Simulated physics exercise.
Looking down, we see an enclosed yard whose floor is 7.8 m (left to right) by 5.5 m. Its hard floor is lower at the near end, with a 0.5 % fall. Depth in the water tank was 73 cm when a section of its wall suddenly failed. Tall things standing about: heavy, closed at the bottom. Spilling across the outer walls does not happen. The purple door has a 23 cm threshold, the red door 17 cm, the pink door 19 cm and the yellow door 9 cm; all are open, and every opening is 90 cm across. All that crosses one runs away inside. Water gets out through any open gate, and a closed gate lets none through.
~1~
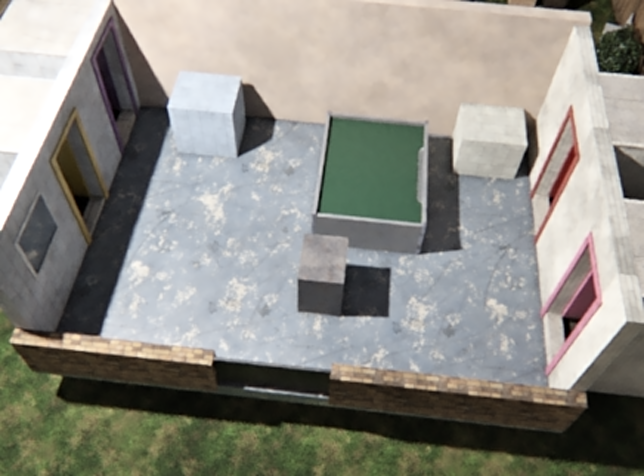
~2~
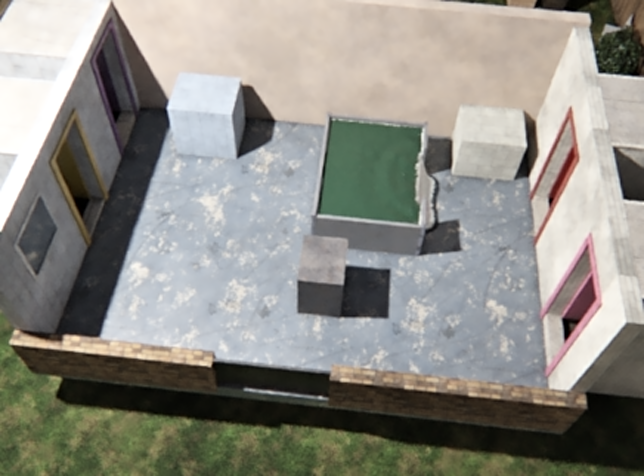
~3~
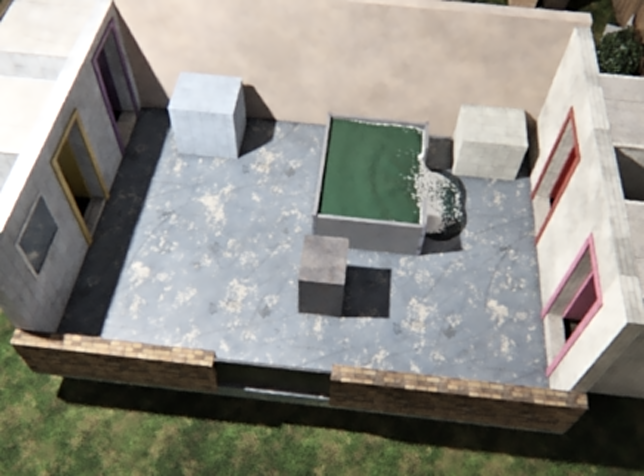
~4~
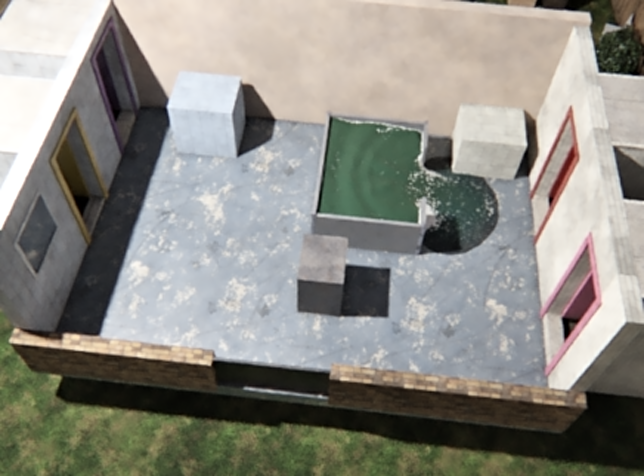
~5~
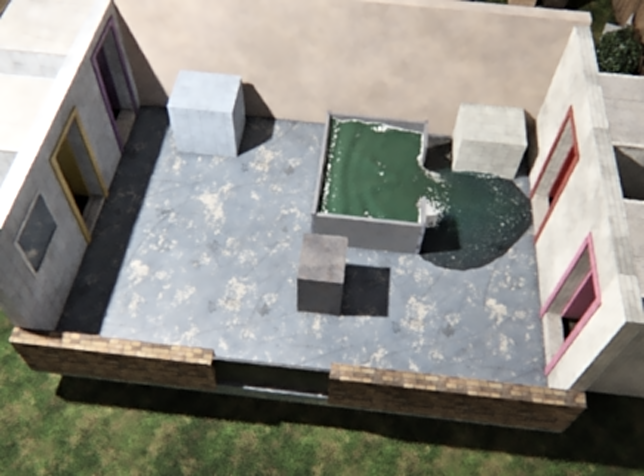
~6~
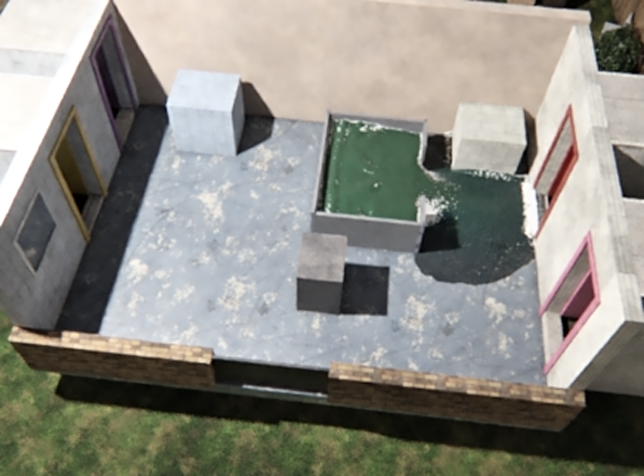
In a walled yard, green water bursts from a tank's right side and spreads across the floor.
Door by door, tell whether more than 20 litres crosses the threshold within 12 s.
Purple door - no, red door - yes, pink door - no, yellow door - no.
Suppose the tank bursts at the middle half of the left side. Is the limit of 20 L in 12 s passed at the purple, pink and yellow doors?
Door by door - purple: Within bounds, pink: Within bounds, yellow: Out of bounds.
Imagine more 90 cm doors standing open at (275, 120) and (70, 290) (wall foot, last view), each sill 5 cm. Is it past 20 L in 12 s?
Door 1: Lower; door 2: Higher.
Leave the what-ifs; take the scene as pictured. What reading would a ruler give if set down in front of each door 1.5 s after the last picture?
In cm: Purple 0, red 38, pink 12, yellow 0.
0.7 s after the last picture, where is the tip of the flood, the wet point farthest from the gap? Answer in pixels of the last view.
Around pixel (533, 341).
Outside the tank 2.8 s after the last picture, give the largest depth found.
It tops out at some 28 cm.
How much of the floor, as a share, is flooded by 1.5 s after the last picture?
I'd guess around 20 %.
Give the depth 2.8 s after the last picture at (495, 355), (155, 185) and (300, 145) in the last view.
Spot one 8 cm, spot two 0 cm, spot three 1 cm.
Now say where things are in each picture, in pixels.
Still water, 73 cm deep, in the water tank at (373, 169), in the first picture.
The front is at (428, 229), 0.6 m from the gap at (419, 191); 0.3 m2 of floor is under water; 73 cm left at the back of the water tank, in the second picture.
The front is at (455, 180), 0.9 m from the gap at (419, 193); 1.0 m2 of floor is under water; 73 cm left at the back of the water tank, in the third picture.
Water pours out at (419, 192) and has run 1.4 m, to (494, 201); typically 9 cm deep outside, 70 cm at the water tank's back, in the fourth picture.
Water pours out at (418, 192) and has run 2.1 m, to (530, 207); typically 7 cm deep outside, 63 cm at the water tank's back, in the fifth picture.
The front is at (544, 219), 2.3 m from the gap at (418, 191); 4.7 m2 of floor is under water; 62 cm left at the back of the water tank, in the sixth picture.
Then, 0.7 s after the last picture water covers 15 % of the floor and is deepest (52 cm) near (521, 185); purple door not reached, red door 44 cm at the sill, 110 L in, pink door 5 cm at the sill, 0 L in, yellow door not reached.
Then, 1.5 s after the last picture water covers 20 % of the floor and is deepest (56 cm) near (518, 142); purple door not reached, red door 38 cm at the sill, 235 L in, pink door 12 cm at the sill, 0 L in, yellow door not reached.
Then, 2.8 s after the last picture water covers 35 % of the floor and is deepest (28 cm) near (502, 198); purple door not reached, red door 28 cm at the sill, 340 L in, pink door 10 cm at the sill, 0 L in, yellow door not reached.
Then, 6.3 s after the last picture water covers 70 % of the floor and is deepest (20 cm) near (48, 349); purple door not reached, red door 15 cm at the sill, 383 L in, pink door 14 cm at the sill, 1 L in, yellow door not reached.
Then, 11.3 s after the last picture water covers 95 % of the floor and is deepest (13 cm) near (71, 352); purple door 12 cm at the sill, 0 L in, red door 6 cm at the sill, 383 L in, pink door 10 cm at the sill, 1 L in, yellow door 8 cm at the sill, 0 L in.
